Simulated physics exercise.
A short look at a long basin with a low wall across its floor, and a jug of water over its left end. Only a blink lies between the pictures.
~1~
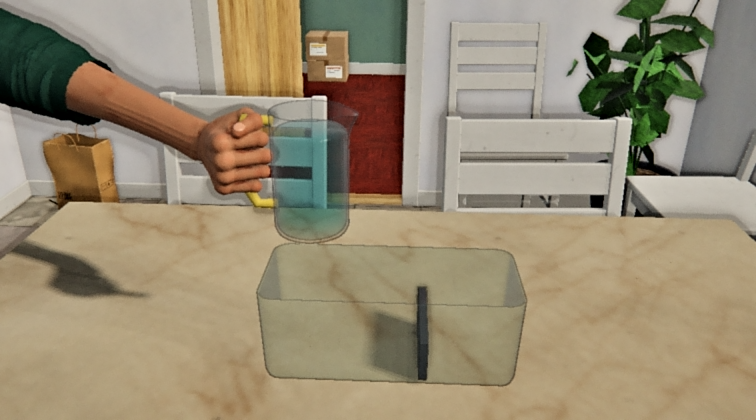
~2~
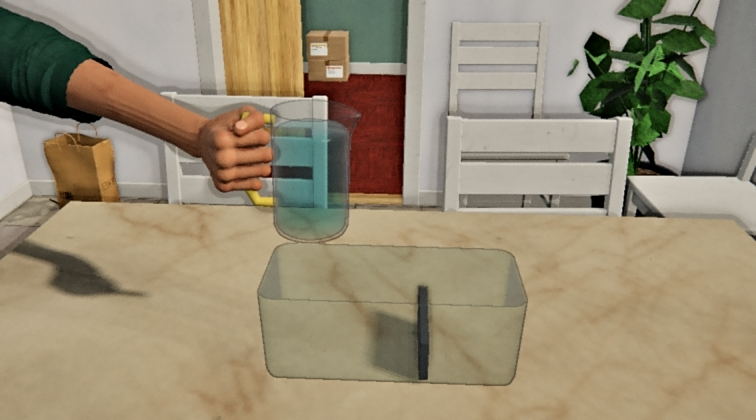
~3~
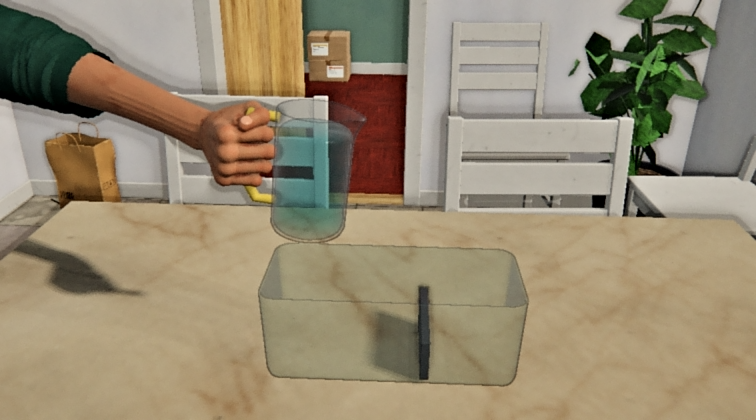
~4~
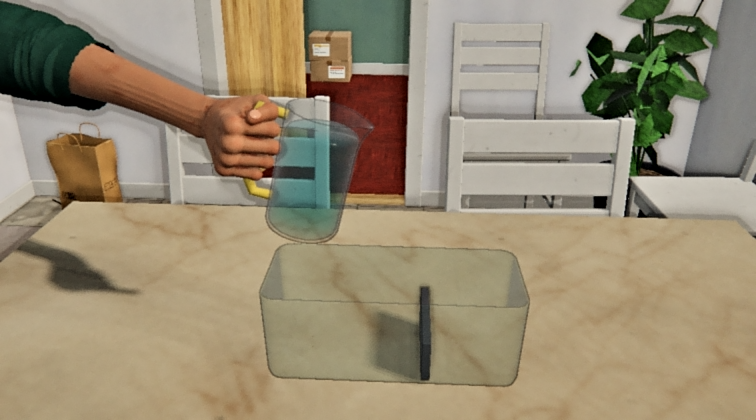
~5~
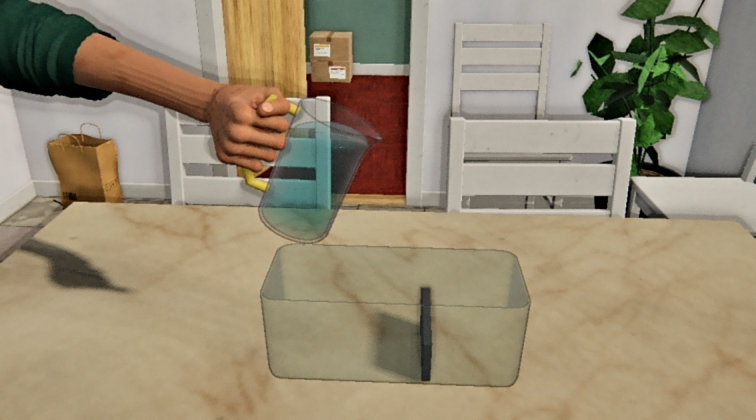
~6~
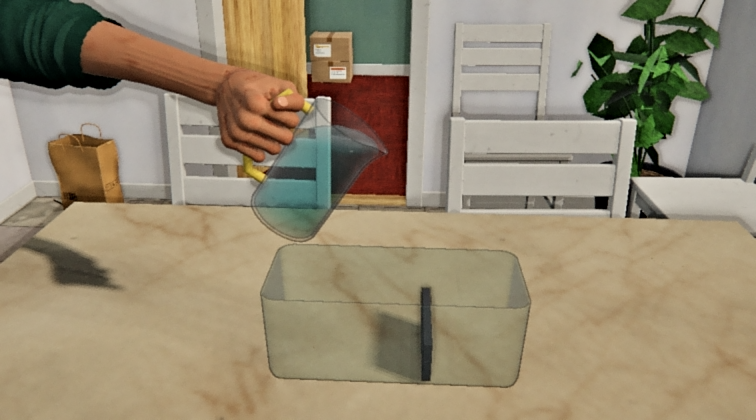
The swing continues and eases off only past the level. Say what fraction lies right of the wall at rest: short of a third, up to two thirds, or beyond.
The share right of the wall is over two thirds.
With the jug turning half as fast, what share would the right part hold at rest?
Close to 85 per cent.
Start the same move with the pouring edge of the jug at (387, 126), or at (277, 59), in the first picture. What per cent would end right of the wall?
The first gives 95 %, the second 5 %.
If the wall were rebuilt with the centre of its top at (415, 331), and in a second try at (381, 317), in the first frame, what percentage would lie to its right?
First some 75, then 95 per cent.
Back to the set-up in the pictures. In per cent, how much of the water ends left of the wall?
Near 20 %.
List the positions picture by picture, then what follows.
The first picture shows tilt 0°; pouring edge (358, 113); surface from (274, 128) to (348, 130); the long basin's rim runs from (266, 270) to (519, 278); the wall's top is at (423, 314).
The second picture shows tilt 2°; pouring edge (360, 114); surface from (275, 126) to (350, 130).
The third picture shows tilt 6°; pouring edge (366, 119); surface from (279, 124) to (353, 132).
The fourth picture shows tilt 13°; pouring edge (374, 126); surface from (283, 135) to (359, 135).
The fifth picture shows tilt 23°; pouring edge (382, 137); surface from (281, 154) to (369, 139).
The sixth picture shows tilt 34°; pouring edge (388, 151); surface from (275, 162) to (379, 144).
A moment on, the jug is tipped on its side and 71 per cent is still to pour, 1 is left of the wall and 8 right of it.
Next, the jug is tipped right over and 34 per cent is still to pour, 10 is left of the wall and 35 right of it.
Then the jug is tipped right over and 11 per cent is still to pour, 11 is left of the wall and 68 right of it.
Later the jug is tipped right over and 3 per cent is still to pour, 16 is left of the wall and 78 right of it.
At rest 20 per cent lies left of the wall, 79 right of it and 1 outside.
